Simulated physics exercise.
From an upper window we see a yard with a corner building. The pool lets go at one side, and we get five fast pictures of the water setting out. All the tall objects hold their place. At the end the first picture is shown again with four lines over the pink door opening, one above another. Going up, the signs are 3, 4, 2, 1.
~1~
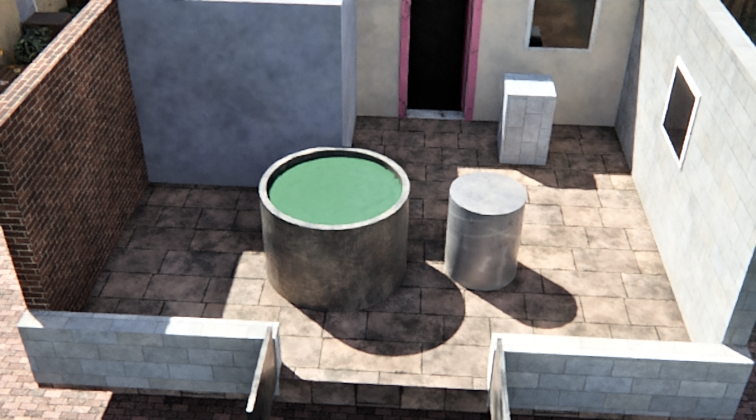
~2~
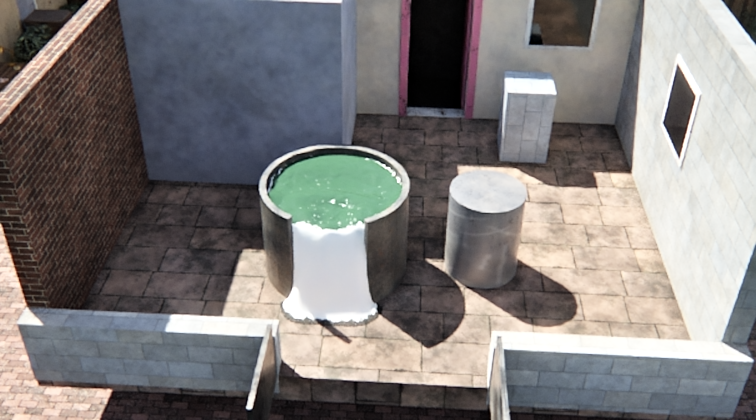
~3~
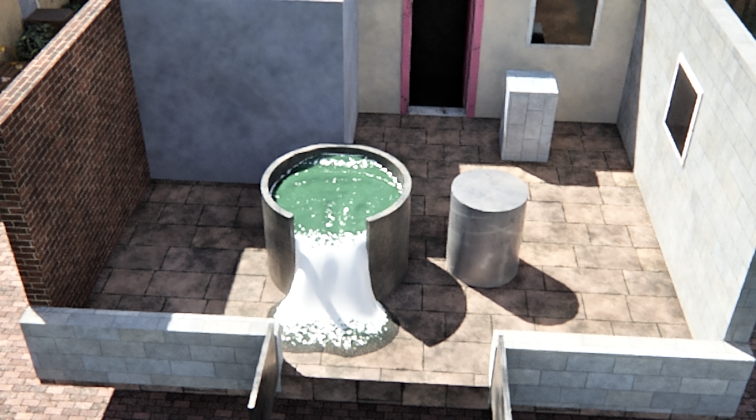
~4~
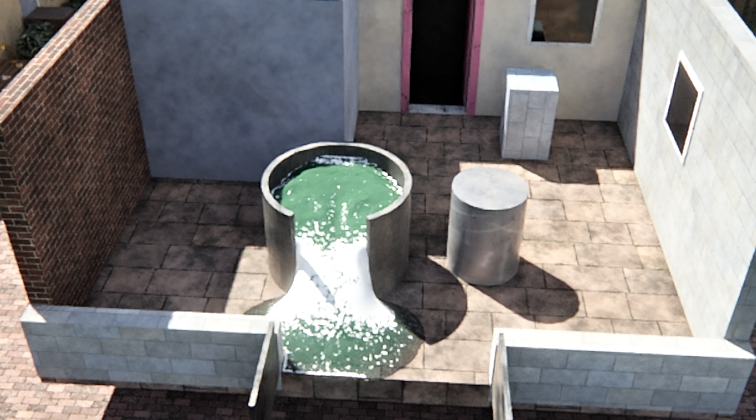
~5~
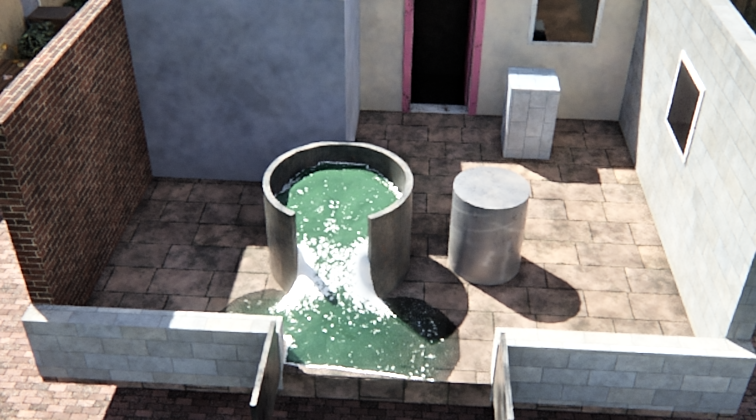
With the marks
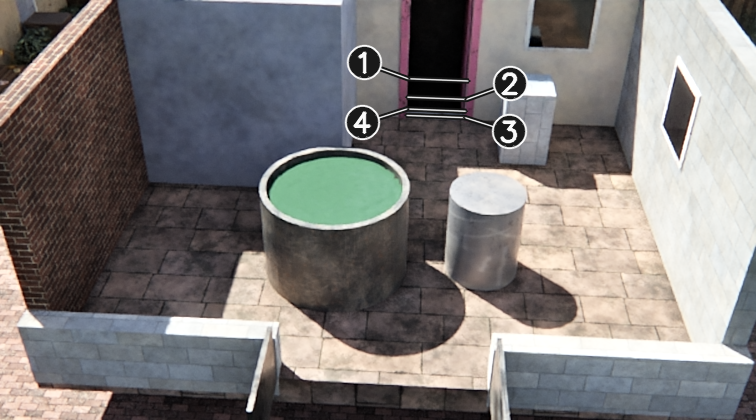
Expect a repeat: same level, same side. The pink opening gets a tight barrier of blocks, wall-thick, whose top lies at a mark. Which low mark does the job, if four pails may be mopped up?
Use line 3.
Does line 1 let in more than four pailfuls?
No.
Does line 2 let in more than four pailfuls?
No, not at all.
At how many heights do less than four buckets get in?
All four.
In white, 1 at (438, 79); 2 at (437, 98); 3 at (435, 116); 4 at (436, 110); from the bottom up 3, 4, 2, 1.
With 1, nothing gets over.
With 2, nothing gets over.
With 3, nothing gets over.
With 4, nothing gets over.
